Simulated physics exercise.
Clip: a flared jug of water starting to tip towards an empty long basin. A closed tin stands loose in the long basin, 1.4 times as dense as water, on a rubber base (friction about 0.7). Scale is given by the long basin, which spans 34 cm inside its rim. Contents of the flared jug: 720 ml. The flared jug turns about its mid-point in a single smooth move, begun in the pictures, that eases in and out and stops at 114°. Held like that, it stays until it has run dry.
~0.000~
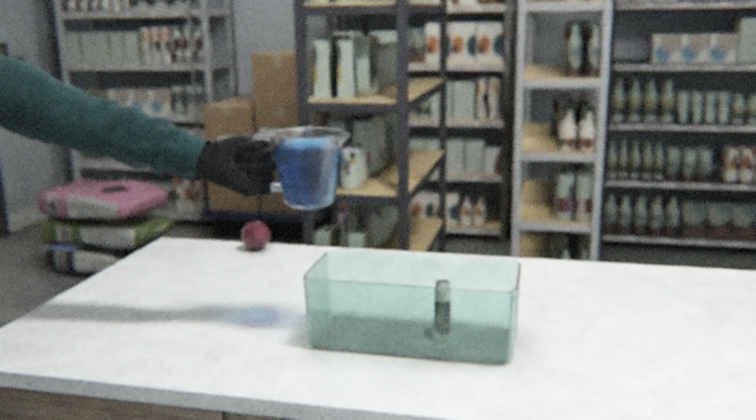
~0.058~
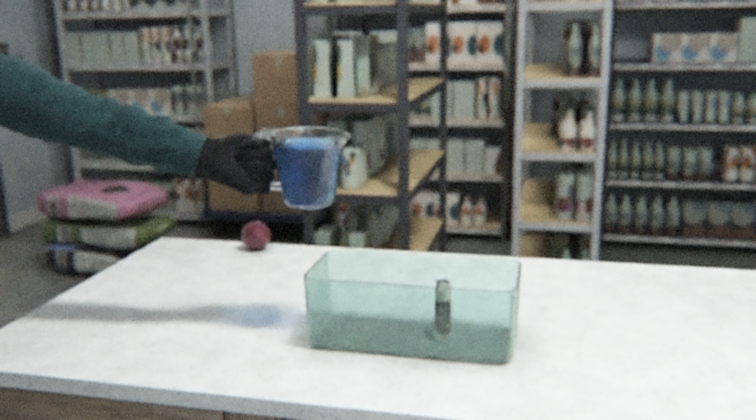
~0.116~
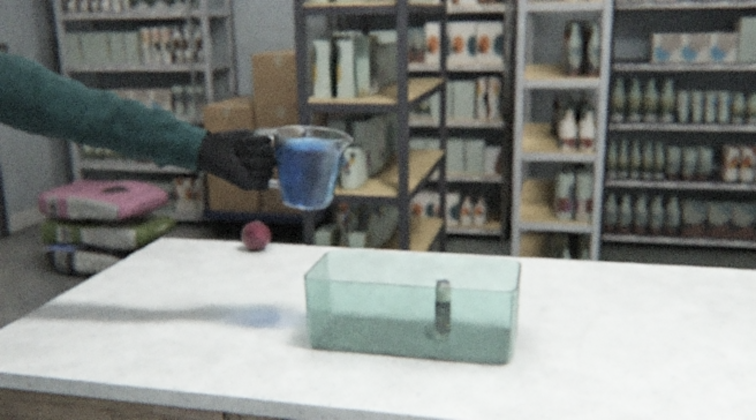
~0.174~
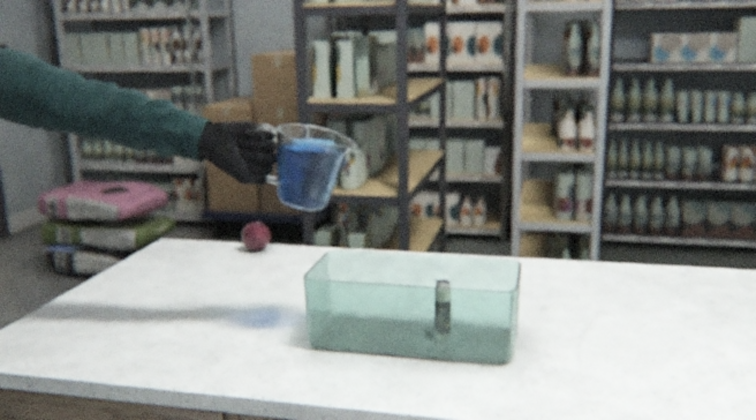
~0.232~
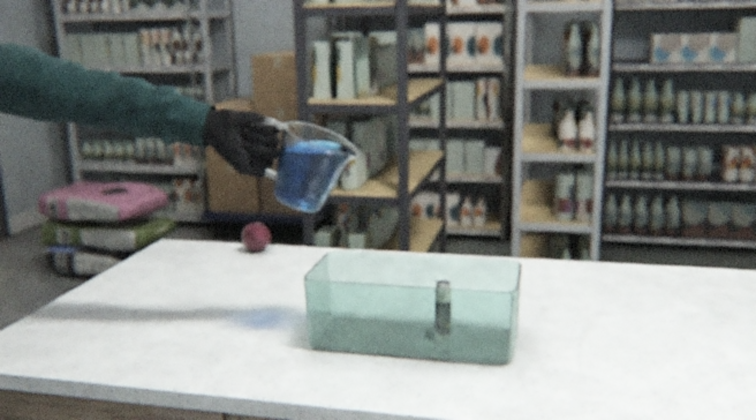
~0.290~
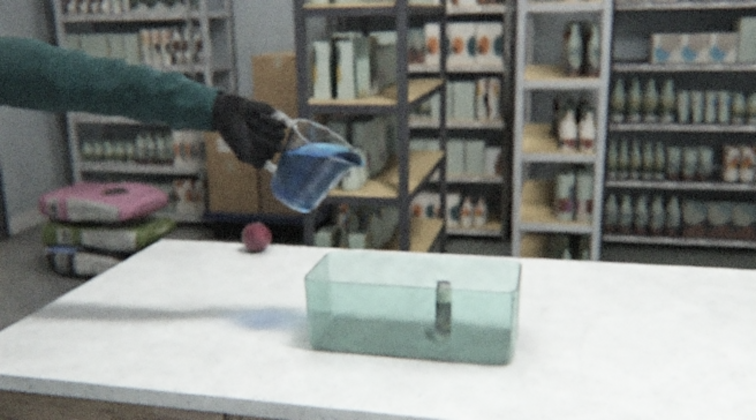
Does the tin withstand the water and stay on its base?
It's bound to withstand the flow.
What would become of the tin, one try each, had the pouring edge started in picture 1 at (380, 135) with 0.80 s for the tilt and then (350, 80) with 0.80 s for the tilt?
In the first try it comes down; in the second it remains standing.
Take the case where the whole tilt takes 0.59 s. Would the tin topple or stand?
The tin stays on its base.
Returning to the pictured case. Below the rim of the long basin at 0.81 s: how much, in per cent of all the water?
Around 88 parts in a hundred.
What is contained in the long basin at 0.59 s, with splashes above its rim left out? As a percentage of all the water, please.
Close to 26 in a hundred.
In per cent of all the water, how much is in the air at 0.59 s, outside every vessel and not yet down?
Roughly 32 percent.
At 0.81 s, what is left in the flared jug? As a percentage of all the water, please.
I'd estimate some 3 per cent.
By 0.59 s the tilt is 96° and 43 per cent is still to pour; the tin stands where it began.
By 0.81 s the tilt is 114° and 3 per cent is still to pour; the tin stands where it began.
By 1.05 s the tilt is 114° and 0 per cent is still to pour; the tin stands where it began.
By 1.30 s the tilt is 114° and 0 per cent is still to pour; the tin stands where it began.
At rest the tin stands where it began.
